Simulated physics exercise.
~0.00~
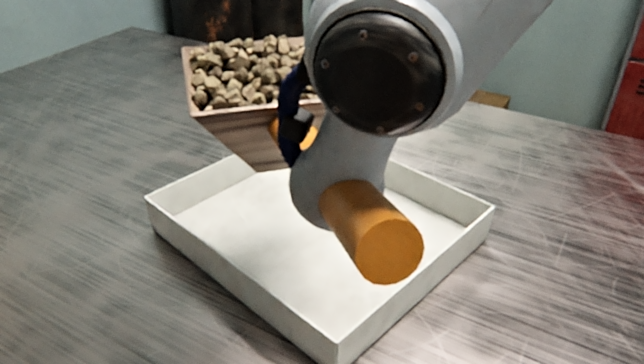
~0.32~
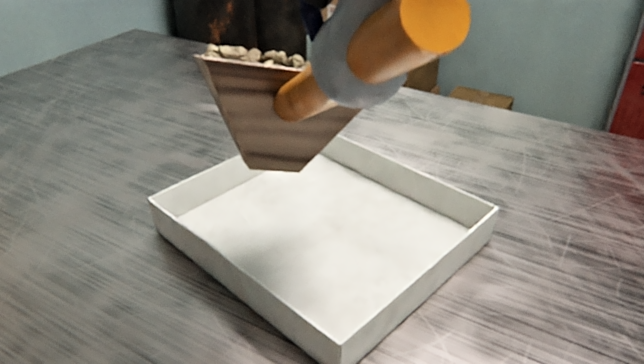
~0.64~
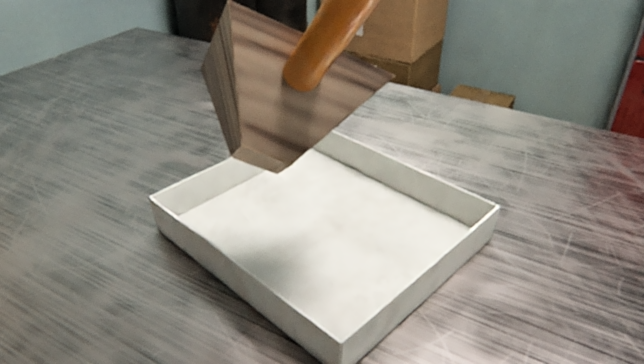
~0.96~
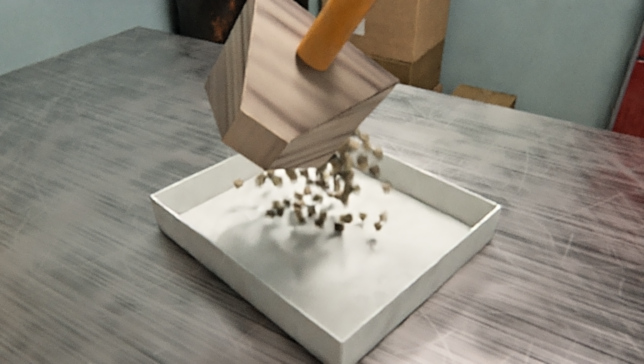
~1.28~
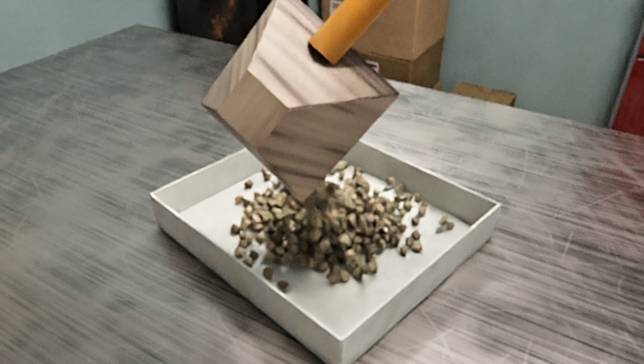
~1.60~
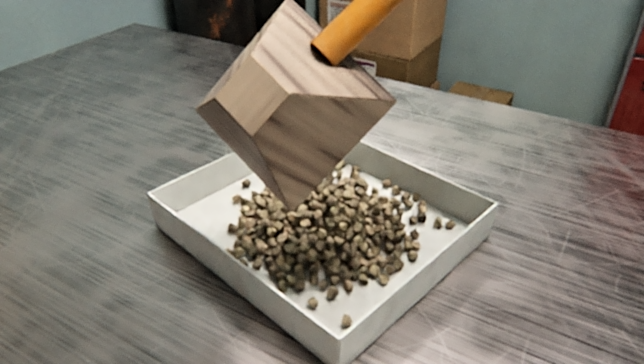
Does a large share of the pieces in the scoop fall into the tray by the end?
Yes, a large amount of the pieces pours out as the scoop tips over, and they end up heaped in the white tray.
